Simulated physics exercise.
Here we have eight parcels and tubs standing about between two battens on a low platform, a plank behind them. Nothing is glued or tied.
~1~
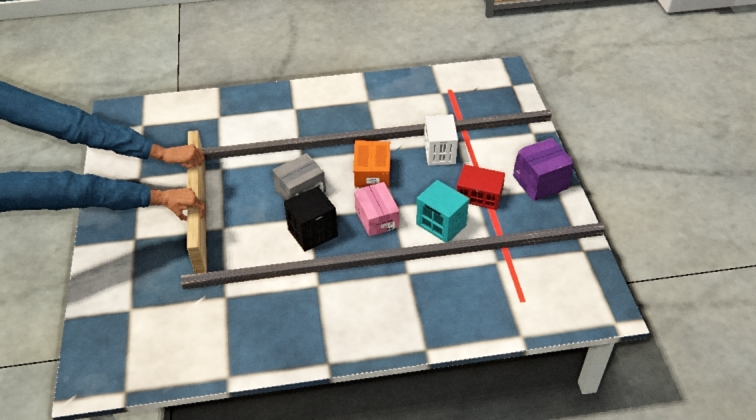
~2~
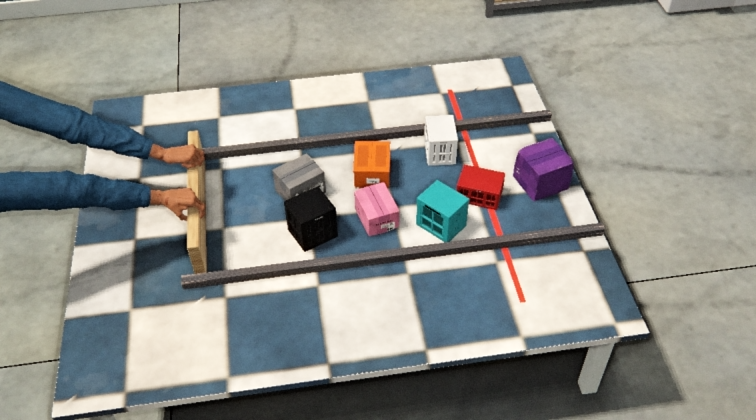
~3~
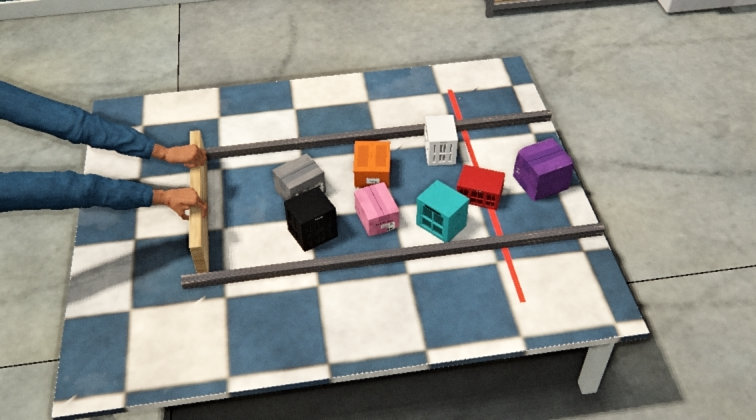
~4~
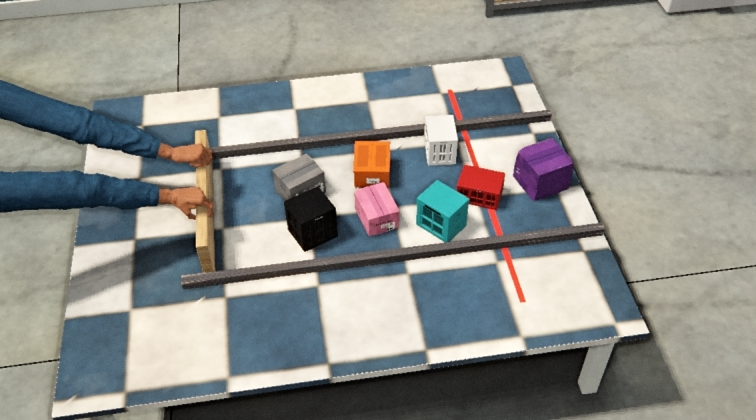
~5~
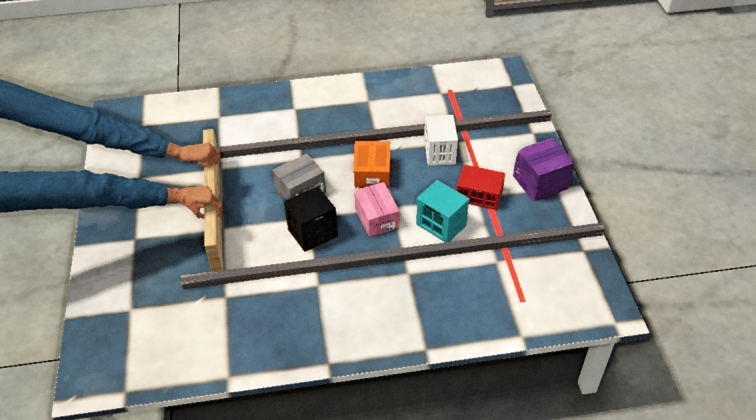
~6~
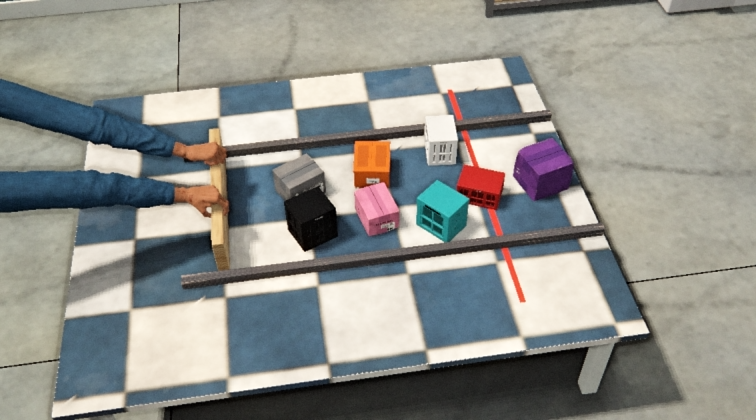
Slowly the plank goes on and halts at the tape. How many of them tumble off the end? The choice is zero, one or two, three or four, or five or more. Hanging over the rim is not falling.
The number that fall off is one or two.
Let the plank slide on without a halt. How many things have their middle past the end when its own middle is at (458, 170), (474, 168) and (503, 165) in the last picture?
The counts: 1, 1 and 4.
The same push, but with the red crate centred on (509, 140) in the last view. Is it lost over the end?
Then it comes down.
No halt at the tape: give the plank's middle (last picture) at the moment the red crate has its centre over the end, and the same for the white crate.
Its middle is around (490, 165) and around (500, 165).
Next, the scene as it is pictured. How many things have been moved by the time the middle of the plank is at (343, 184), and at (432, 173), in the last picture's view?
By then 5, and 8.
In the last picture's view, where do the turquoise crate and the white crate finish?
Near (588, 199) and (542, 126).
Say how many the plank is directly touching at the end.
2 of them.
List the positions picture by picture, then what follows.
In the first frame, purple box (543, 169); red crate (480, 187); white crate (441, 140); plank (197, 201); tape (482, 183).
In the second frame, red crate (480, 187); turquoise crate (442, 212).
In the third frame, white crate (441, 140); orange tote (372, 165).
In the fourth frame, purple box (543, 170); plank (205, 200).
In the fifth frame, red crate (480, 187); black crate (311, 219).
In the sixth frame, purple box (543, 170); red crate (480, 187); white crate (441, 140); plank (219, 198); tape (482, 183).
Soon after, none off yet; purple box at rest near (543, 170); red crate at rest near (480, 187); white crate at rest near (441, 140).
By the end, the number that fall off is one or two; fallen, purple box.
